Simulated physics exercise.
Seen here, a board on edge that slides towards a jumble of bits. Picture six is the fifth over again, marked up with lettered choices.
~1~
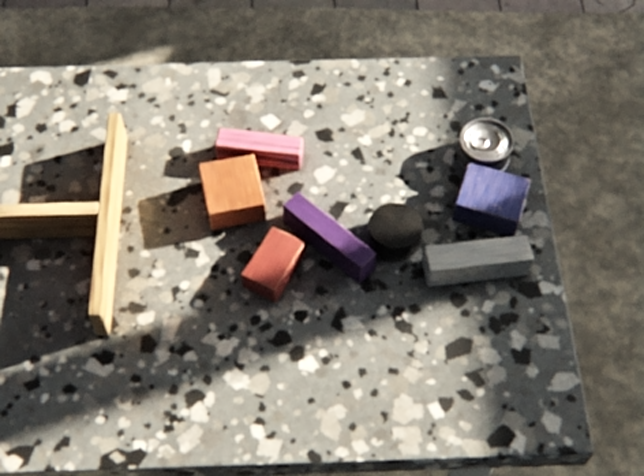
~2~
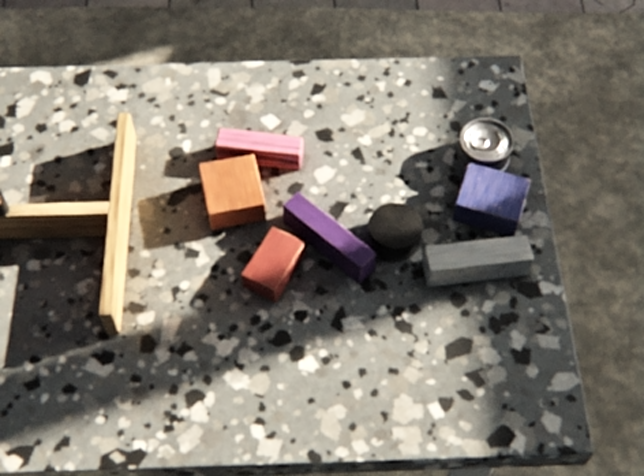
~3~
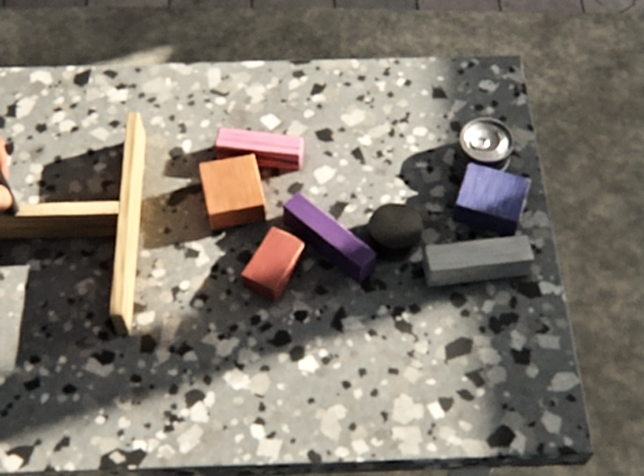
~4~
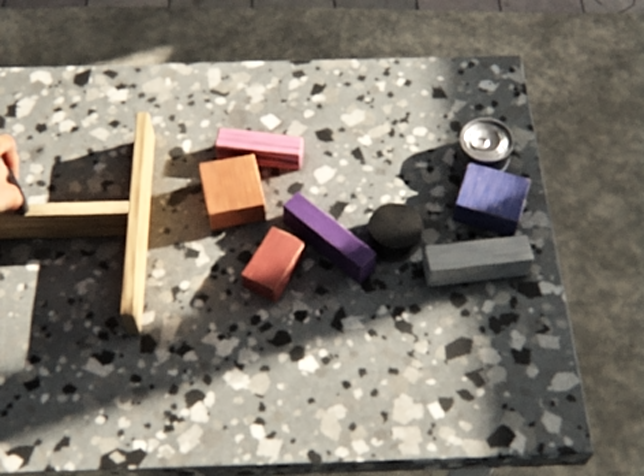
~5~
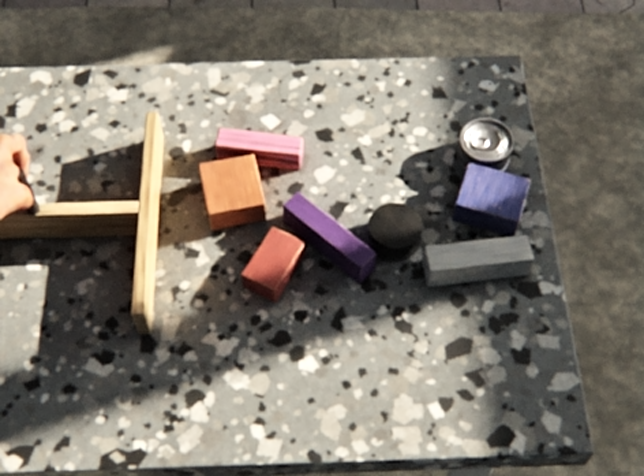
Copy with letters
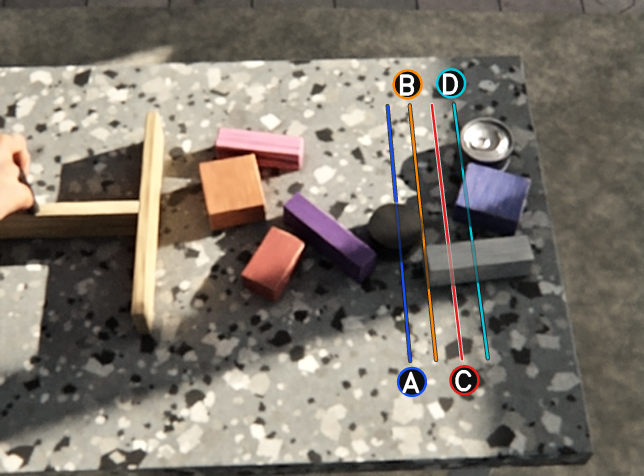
A wooden board on edge, fixed to a long handle, slid slowly to the right across a speckled tabletop as a hand came into view pushing it, while the scattered coloured blocks and tin stayed still.
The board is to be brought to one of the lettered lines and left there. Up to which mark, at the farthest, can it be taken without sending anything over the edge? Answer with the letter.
Nothing falls up to B.
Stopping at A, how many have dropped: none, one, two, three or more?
By then, none.
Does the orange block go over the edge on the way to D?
No.
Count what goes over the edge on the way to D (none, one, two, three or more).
By then, three or more.
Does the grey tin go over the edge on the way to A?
By then, no.
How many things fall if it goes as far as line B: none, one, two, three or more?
By then, none.
On the marked copy, A at (398, 223); B at (422, 223); C at (446, 222); D at (470, 221).
With B. Early on, board (246, 203); pink stick (298, 145); orange block (283, 193).
Further on, board (345, 201); blue block (494, 198); black tin (456, 233).
At the end, board (420, 199); blue block (536, 190); grey tin (528, 147); nothing has fallen.
As for the rest, A is safe but short; C drops the blue block, white bar and grey tin; D drops the blue block, black tin, white bar and grey tin.
